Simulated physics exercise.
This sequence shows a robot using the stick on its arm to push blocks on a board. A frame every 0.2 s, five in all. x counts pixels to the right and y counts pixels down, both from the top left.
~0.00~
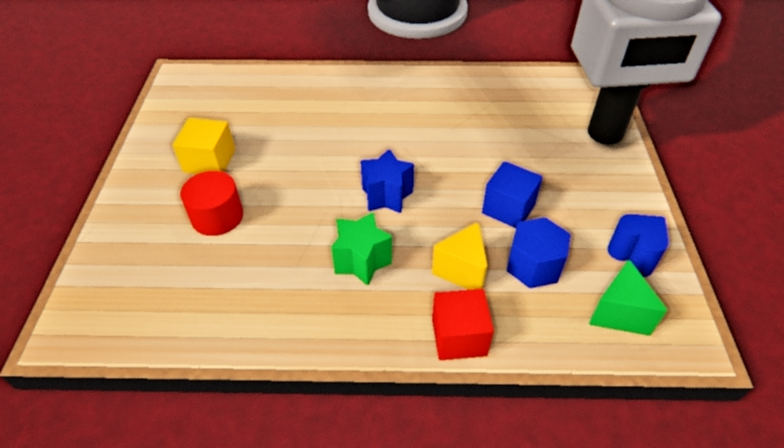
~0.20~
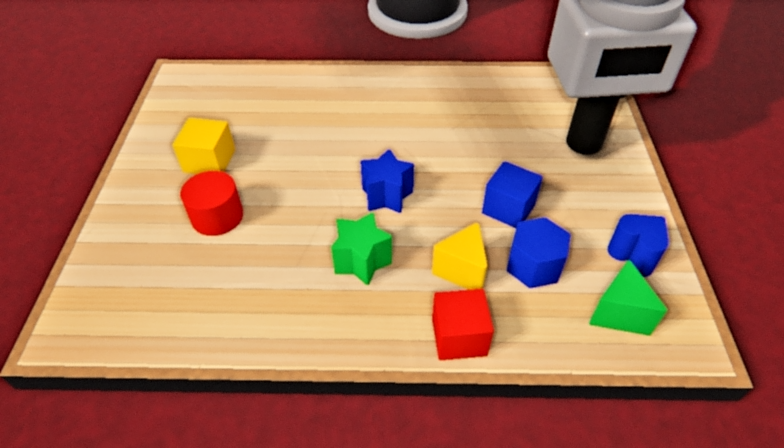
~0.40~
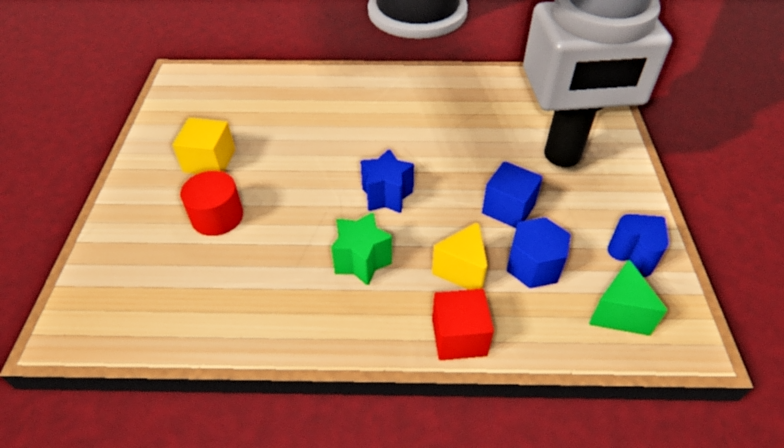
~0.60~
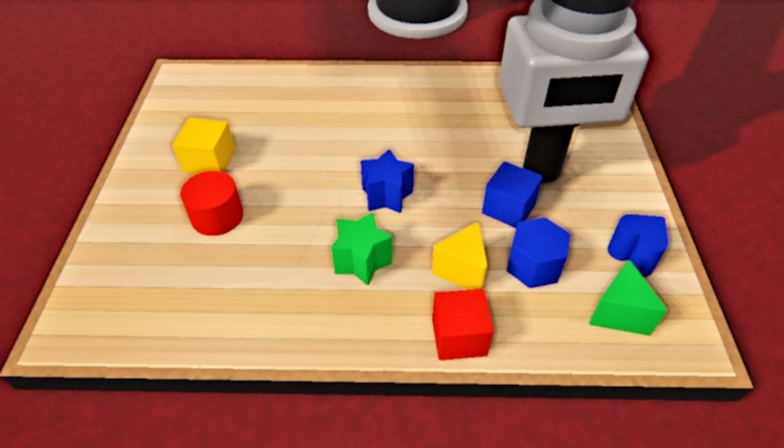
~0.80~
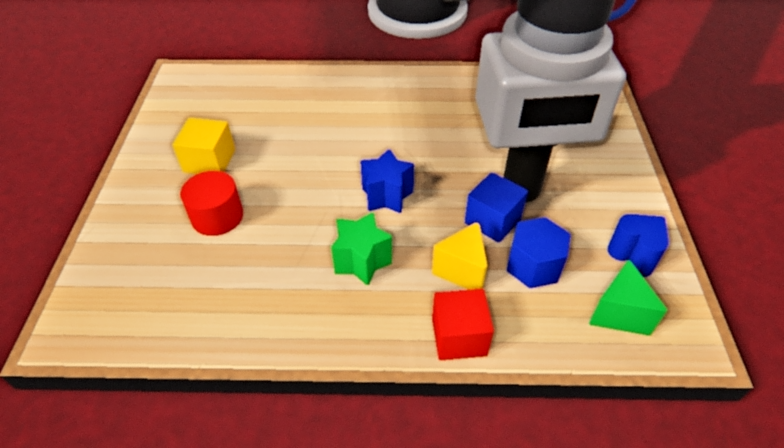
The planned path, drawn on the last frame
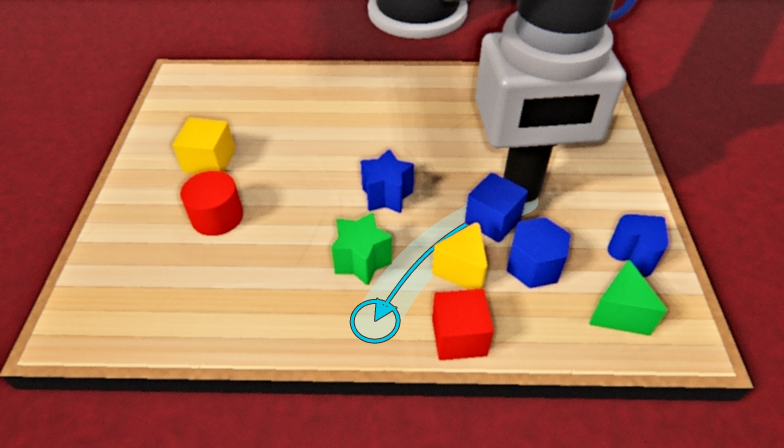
To begin with, a robot arm's black stick stands at the upper right of a wooden board scattered with red, yellow, green and blue blocks. The stick slides down and to the left toward the blue cube, then nudges it slightly left and downward while the other blocks stay still.
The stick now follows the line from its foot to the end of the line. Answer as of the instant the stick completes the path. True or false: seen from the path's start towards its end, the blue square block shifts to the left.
False
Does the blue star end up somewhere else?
No, I don't think so.
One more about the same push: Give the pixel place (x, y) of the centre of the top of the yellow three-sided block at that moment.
Pixel (408, 318).
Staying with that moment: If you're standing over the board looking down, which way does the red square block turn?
Direction: Anticlockwise.
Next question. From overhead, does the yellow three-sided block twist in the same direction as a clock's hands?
No - that is not the case.
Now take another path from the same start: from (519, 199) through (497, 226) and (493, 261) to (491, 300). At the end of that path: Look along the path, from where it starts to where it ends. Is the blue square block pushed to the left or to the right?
My answer: Right.
Path on the board, from (519, 199) over (464, 226) and (415, 266) to (375, 321).
What follows on the original path. One third of the way, stick at (464, 217); yellow three-sided block at (448, 274), turned 30° anticlockwise; blue square block at (442, 226), turned 15° anticlockwise.
Two thirds of the way, stick at (415, 258); green star at (340, 235), turned 35° clockwise; red square block at (465, 321), turned 25° anticlockwise; yellow three-sided block at (410, 299), turned 115° anticlockwise; blue square block at (381, 265).
At the end, stick at (375, 312); green star at (340, 235), turned 35° clockwise; blue star in place; red square block at (465, 321), turned 25° anticlockwise; yellow three-sided block at (408, 318), turned 140° anticlockwise; blue square block at (323, 308), turned 45° clockwise.
